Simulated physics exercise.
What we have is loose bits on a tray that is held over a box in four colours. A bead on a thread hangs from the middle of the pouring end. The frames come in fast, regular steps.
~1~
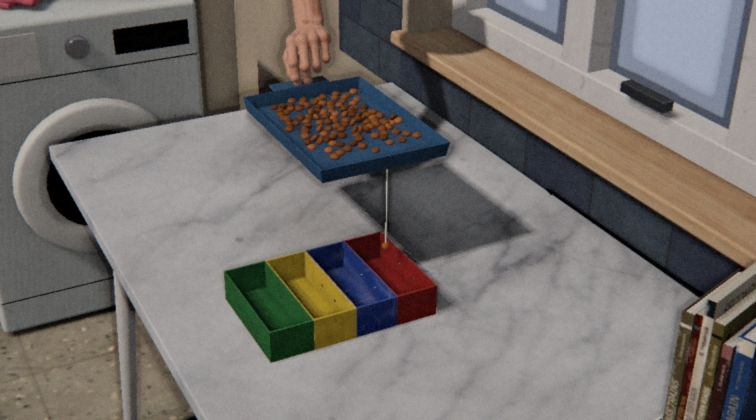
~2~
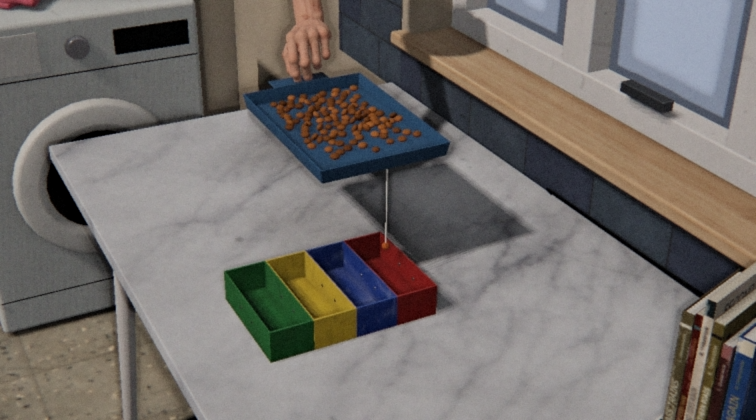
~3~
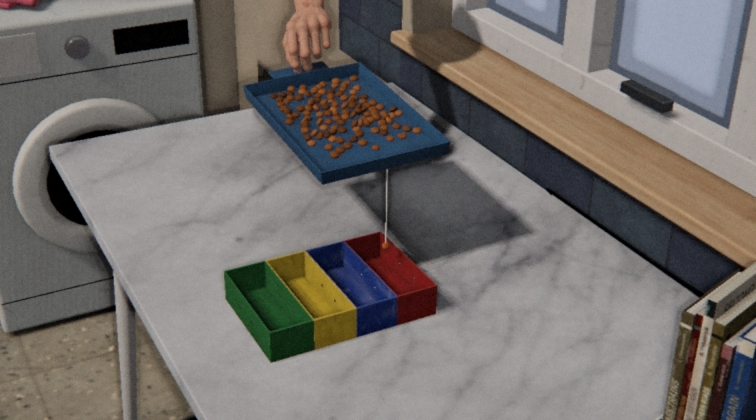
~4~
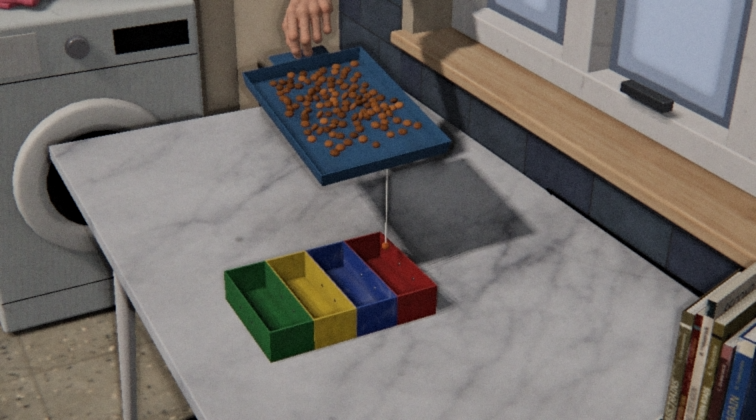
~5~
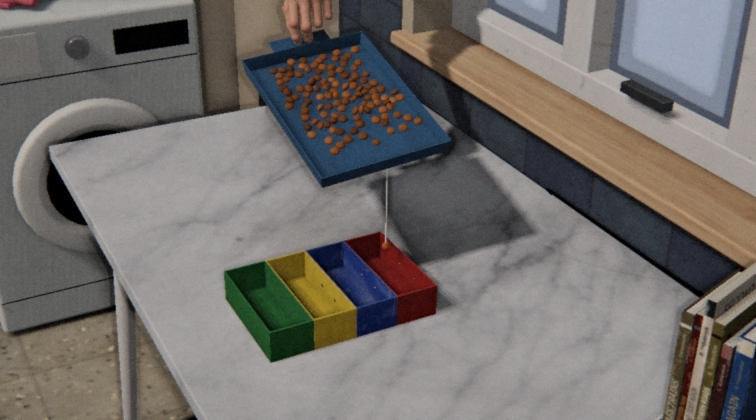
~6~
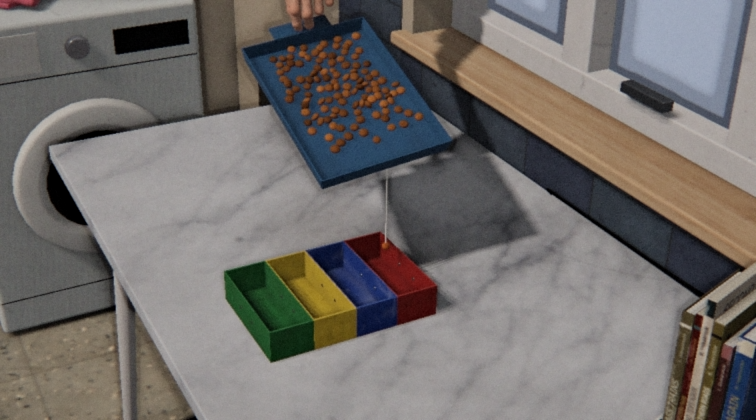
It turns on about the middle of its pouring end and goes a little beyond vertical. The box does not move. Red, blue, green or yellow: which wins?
The blue one ends fullest.
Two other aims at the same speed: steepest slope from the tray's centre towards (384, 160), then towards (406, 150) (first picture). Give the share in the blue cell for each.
About 20 and 0 per cent.
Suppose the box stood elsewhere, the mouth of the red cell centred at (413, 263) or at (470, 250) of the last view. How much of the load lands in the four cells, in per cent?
About 100 and 80 per cent.
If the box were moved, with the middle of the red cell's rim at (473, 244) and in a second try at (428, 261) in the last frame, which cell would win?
First green, then that yellow cell.
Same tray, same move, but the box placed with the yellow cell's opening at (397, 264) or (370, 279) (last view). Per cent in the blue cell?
First some 0, then 10 per cent.
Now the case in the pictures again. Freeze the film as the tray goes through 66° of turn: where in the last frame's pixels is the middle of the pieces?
At about (356, 165).
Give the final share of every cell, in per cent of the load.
Green cell: 0 %, yellow cell: 20 %, blue cell: 50 %, red cell: 20 %.
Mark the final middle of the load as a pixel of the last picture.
Near (359, 306).
Just after the last frame, tray tipped steeply; almost all on the tray; about a tenth falling or outside the box.
A moment on, tray tipped past a quarter turn; roughly a quarter on the tray; roughly a quarter in the blue cell; roughly a quarter in the yellow cell; about a tenth in the red cell; roughly a quarter falling or outside the box.
Further on, tray tipped past a quarter turn; roughly half in the blue cell; roughly a quarter in the yellow cell; roughly a quarter in the red cell; about a tenth falling or outside the box.
When it is over, tray tipped past a quarter turn; roughly half in the blue cell; roughly a quarter in the yellow cell; roughly a quarter in the red cell; not one in the green cell; about a tenth outside the box.
